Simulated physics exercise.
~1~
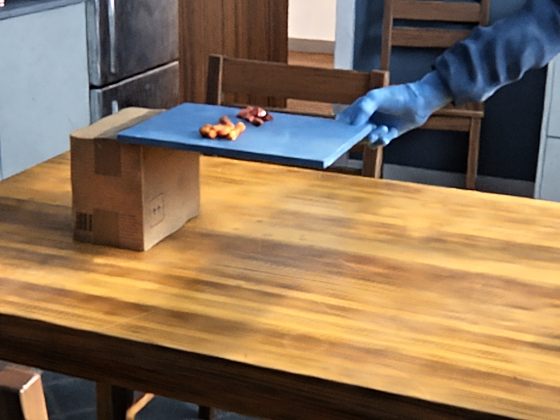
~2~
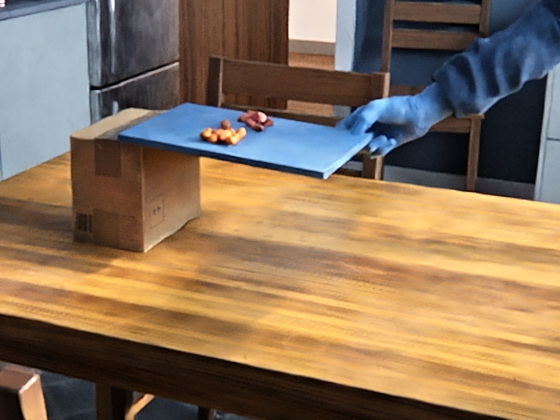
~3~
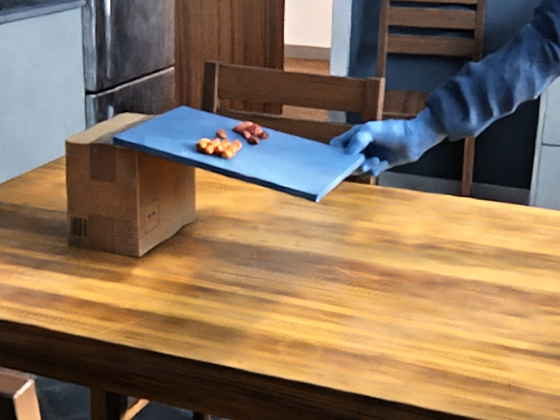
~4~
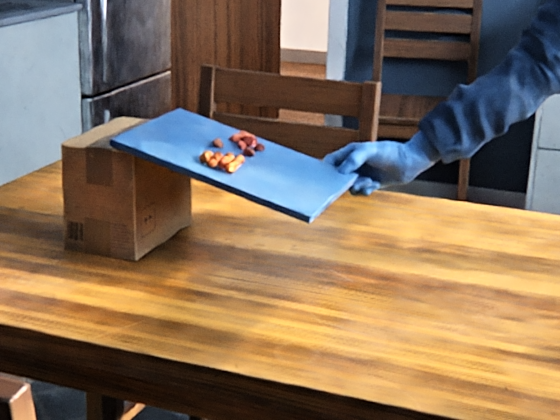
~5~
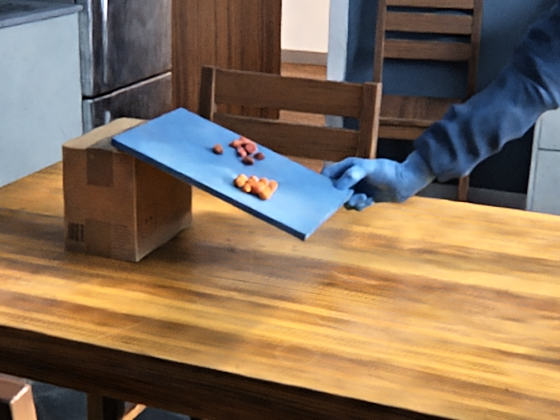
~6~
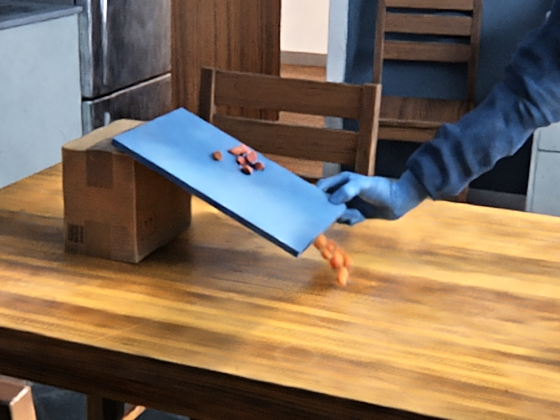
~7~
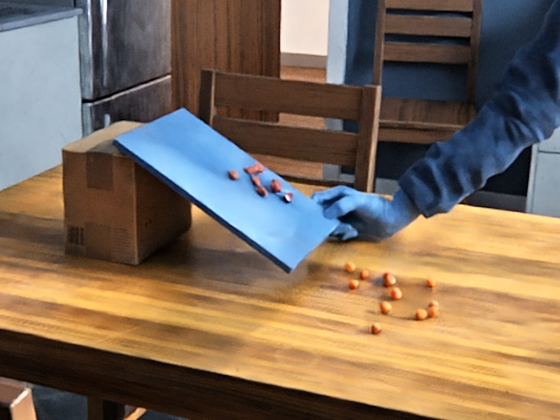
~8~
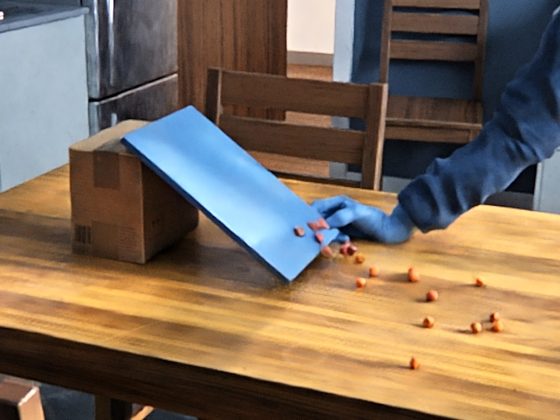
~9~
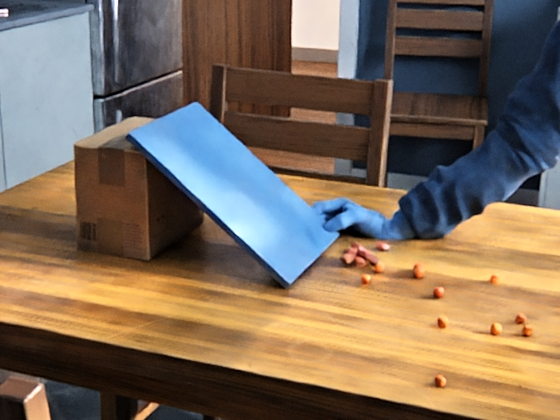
A gloved hand lowers a blue board, spilling orange pieces farther across the table than red ones.
